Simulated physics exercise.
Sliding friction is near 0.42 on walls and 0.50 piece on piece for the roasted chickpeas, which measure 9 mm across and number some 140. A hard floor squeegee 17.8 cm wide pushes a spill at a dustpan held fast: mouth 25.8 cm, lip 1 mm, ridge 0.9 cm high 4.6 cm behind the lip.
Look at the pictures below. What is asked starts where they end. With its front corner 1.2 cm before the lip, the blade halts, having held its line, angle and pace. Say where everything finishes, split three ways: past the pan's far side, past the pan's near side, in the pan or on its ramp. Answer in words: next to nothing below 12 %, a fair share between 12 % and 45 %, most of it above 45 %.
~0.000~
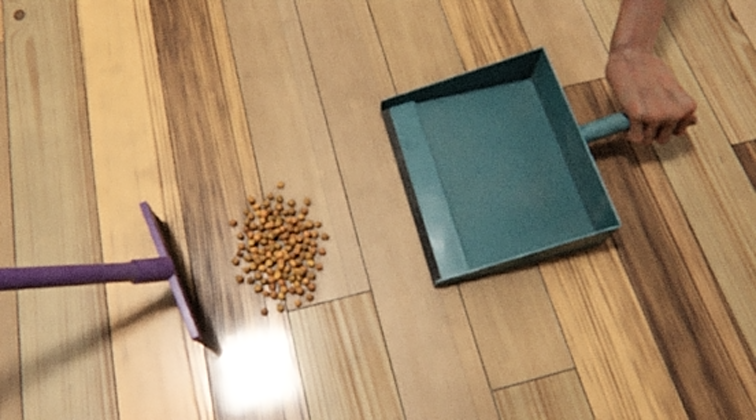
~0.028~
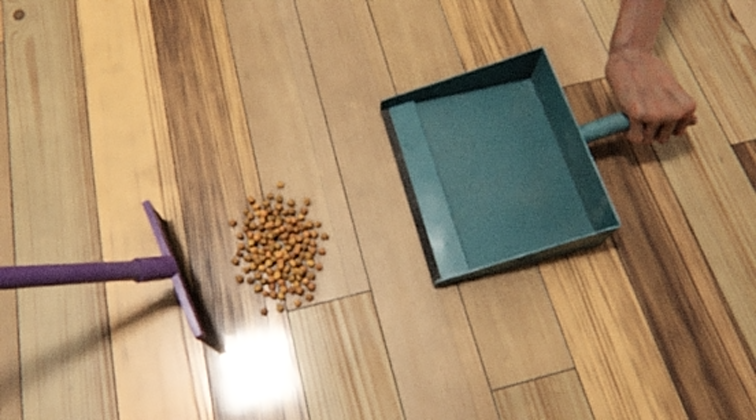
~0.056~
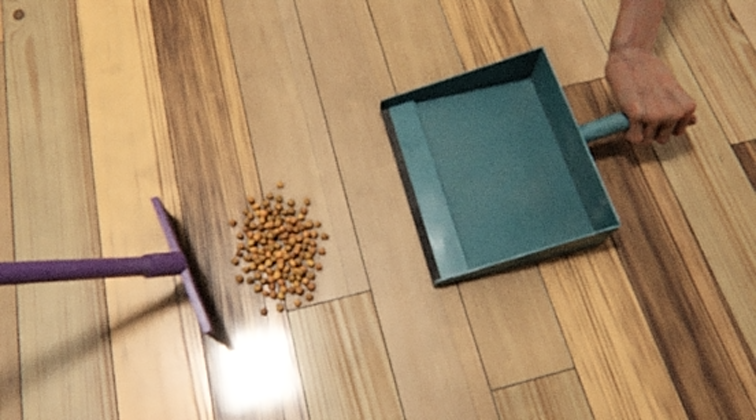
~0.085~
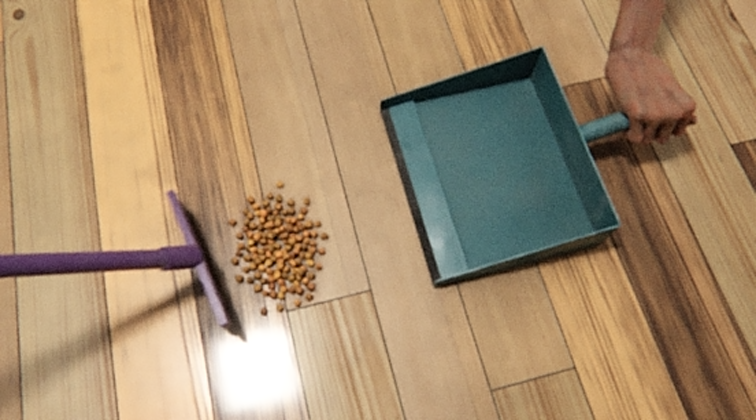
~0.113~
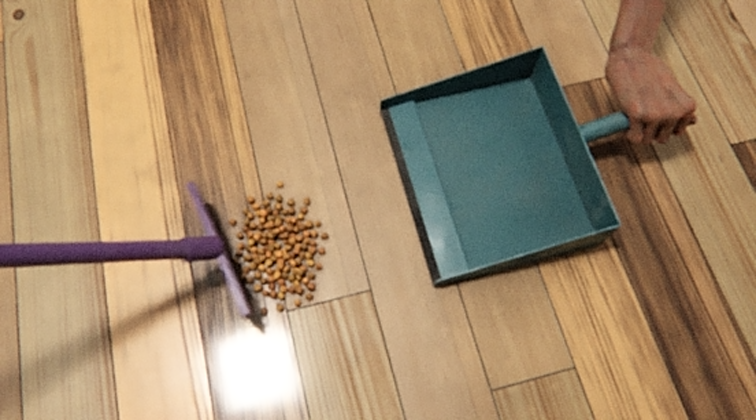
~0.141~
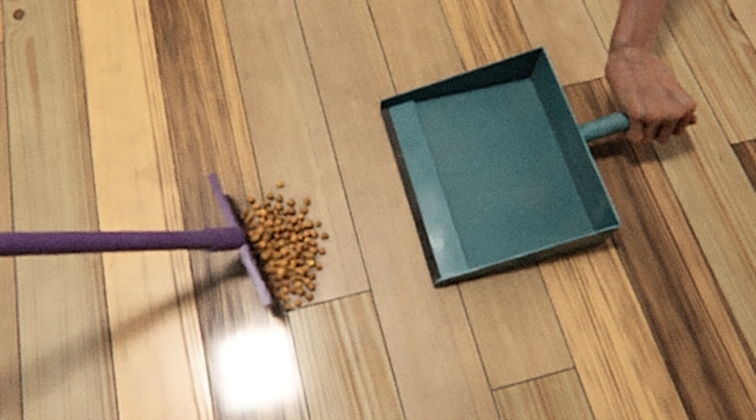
Past the pan's far side - next to nothing; past the pan's near side - next to nothing; in the pan or on its ramp - most of it.
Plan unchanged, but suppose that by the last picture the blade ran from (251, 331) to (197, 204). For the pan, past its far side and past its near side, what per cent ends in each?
You'd see pan at 20, far at 0 and near at 5.
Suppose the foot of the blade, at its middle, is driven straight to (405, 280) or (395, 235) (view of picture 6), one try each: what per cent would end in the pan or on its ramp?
The two tries give about 25 and 50 percent.
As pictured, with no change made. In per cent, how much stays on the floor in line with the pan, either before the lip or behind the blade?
Some 35 per cent end up there.
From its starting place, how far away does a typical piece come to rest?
I'd say near 20 cm.
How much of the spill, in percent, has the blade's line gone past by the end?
Some 5 percent, give or take.
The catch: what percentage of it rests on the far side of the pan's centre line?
Estimate: Close to 60 %.
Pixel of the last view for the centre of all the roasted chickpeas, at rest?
Approximately (409, 183) in the last view.
Then, at 0.25 s, middle of the blade 11 cm from the lip; 0 % over the lip, far side 0 %, near side 0 %.
After 0.33 s, middle of the blade 5 cm from the lip; 5 % over the lip, far side 0 %, near side 5 %.
After 0.54 s, middle of the blade 3 cm from the lip; 60 % over the lip, far side 5 %, near side 5 %.
At rest (1.4 s), far side 5 %, near side 5 %, pan 55 %, in front of the lip or behind the blade 35 %.
